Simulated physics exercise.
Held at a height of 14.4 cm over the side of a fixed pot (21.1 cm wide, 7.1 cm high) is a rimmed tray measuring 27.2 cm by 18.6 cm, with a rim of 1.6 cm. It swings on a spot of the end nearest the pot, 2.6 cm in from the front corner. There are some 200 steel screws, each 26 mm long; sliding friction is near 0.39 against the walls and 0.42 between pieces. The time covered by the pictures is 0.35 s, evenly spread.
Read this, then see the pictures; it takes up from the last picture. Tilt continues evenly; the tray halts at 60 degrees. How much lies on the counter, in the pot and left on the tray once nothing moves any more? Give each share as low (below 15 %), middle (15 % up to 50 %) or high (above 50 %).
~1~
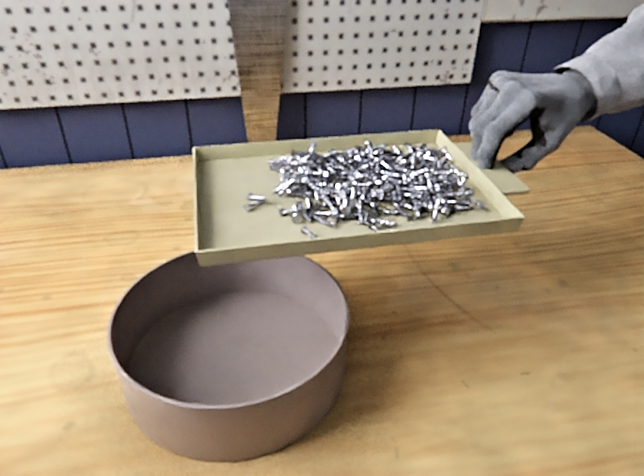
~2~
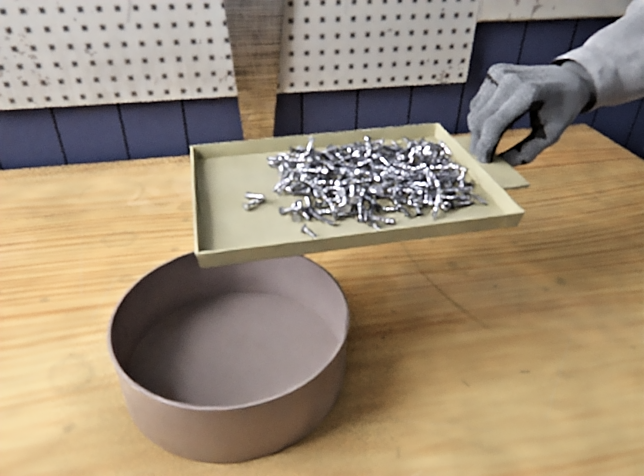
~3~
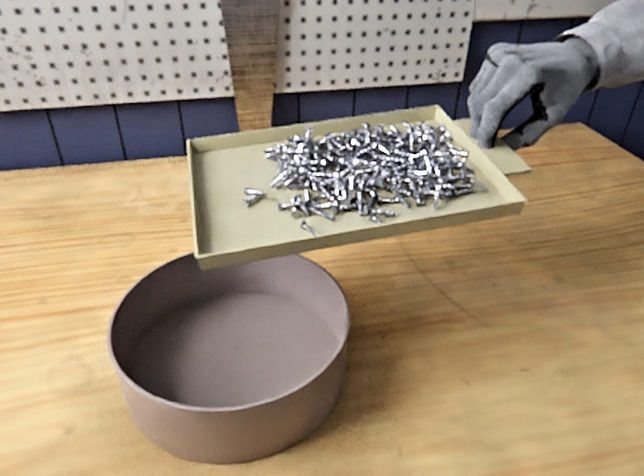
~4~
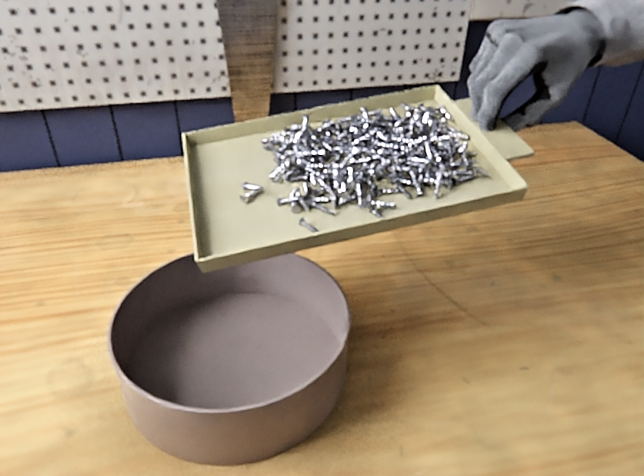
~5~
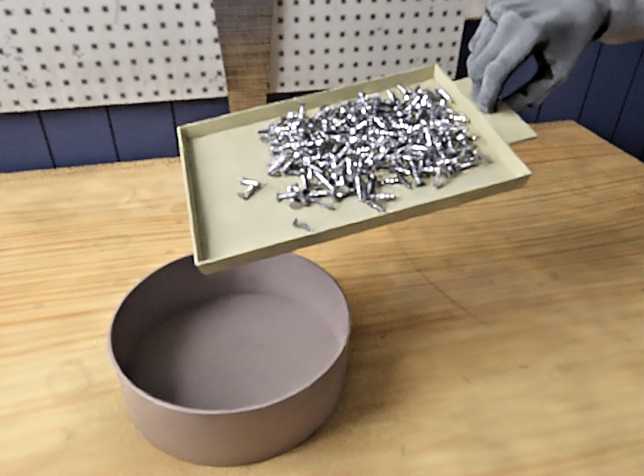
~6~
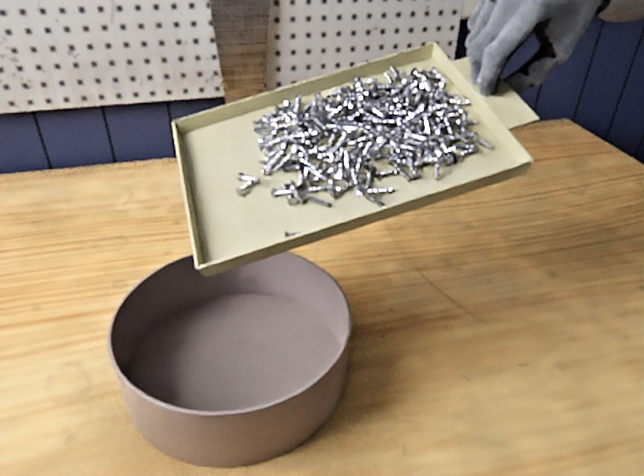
Counter - low, pot - high, tray - middle.
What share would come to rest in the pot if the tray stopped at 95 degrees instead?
In that case some 100 per cent.
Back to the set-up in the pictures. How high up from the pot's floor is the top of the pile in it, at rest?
Measured height: Approx. 2.5 cm.
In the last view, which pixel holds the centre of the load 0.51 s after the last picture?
At that time the load is centred around (243, 210).
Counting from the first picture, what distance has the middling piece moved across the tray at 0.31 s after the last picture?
Roughly 6 cm.
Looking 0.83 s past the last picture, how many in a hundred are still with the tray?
Roughly 60 percent of the load, I'd say.
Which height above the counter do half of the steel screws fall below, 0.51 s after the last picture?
About 20 cm.
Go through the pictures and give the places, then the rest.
Tray tilt 0 degrees, front corners at (199, 250) and (521, 215); middle of the pieces at (375, 181); pot at (231, 310), in the first picture.
Tray tilt 1 degrees, front corners at (199, 251) and (521, 211); middle of the pieces at (374, 177), in the second picture.
Tray tilt 5 degrees, front corners at (199, 254) and (523, 198), lowest corner left front; middle of the pieces at (373, 167), in the third picture.
Tray tilt 10 degrees, front corners at (199, 258) and (525, 185), lowest corner left front; middle of the pieces at (372, 155), in the fourth picture.
Tray tilt 14 degrees, front corners at (199, 261) and (527, 172), lowest corner left front; middle of the pieces at (371, 144), in the fifth picture.
Tray tilt 19 degrees, front corners at (200, 265) and (529, 159), lowest corner left front; middle of the pieces at (368, 133); pot at (233, 314), in the sixth picture.
Then, 0.31 s after the last picture, tilt 39 degrees; the tray holds 100 %, the pot 0 %.
Then, 0.51 s after the last picture, tilt 53 degrees; the tray holds 95 %, the pot 0 %.
Then, 0.83 s after the last picture, tilt 60 degrees; the tray holds 60 %, the pot 30 %.
In the end, counter 0 %, pot 75 %, tray 25 %.
